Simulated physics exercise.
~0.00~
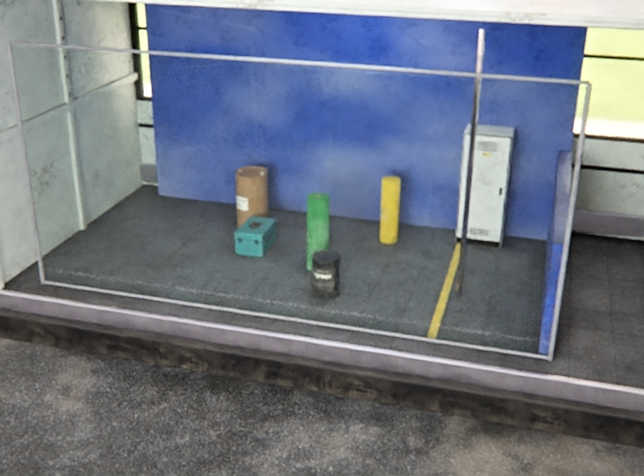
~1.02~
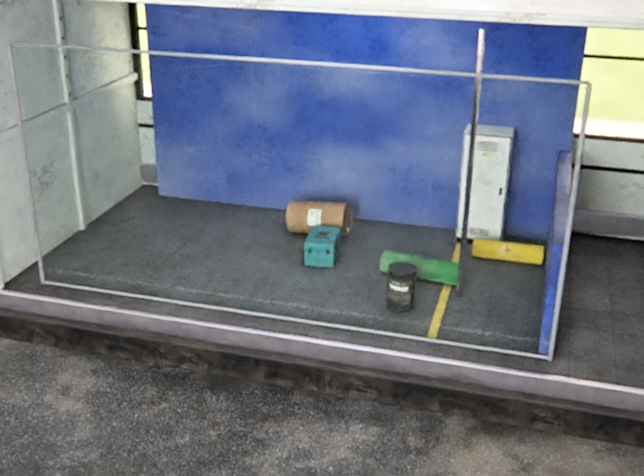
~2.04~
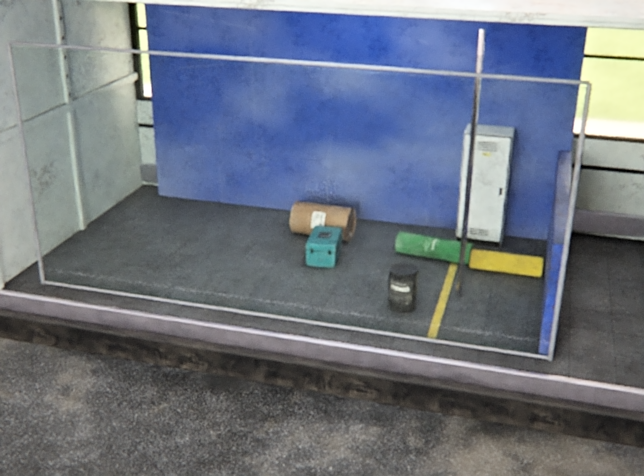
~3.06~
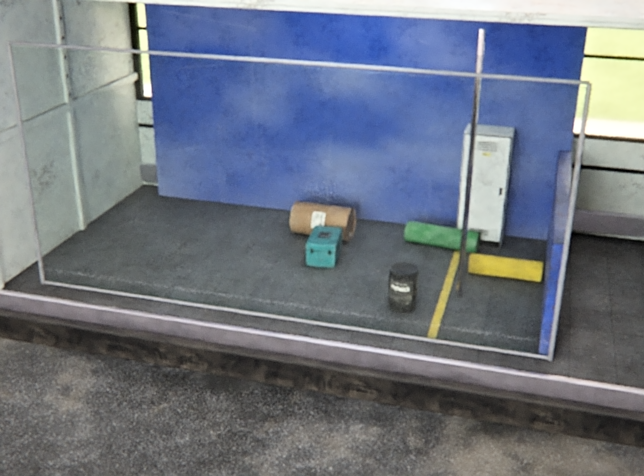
In the video, a green roll, yellow roll and brown drum topple and move right with a teal toolbox and upright black bucket; the green roll then shifts toward the back, and the bucket, toolbox and drum rest short of the yellow line.
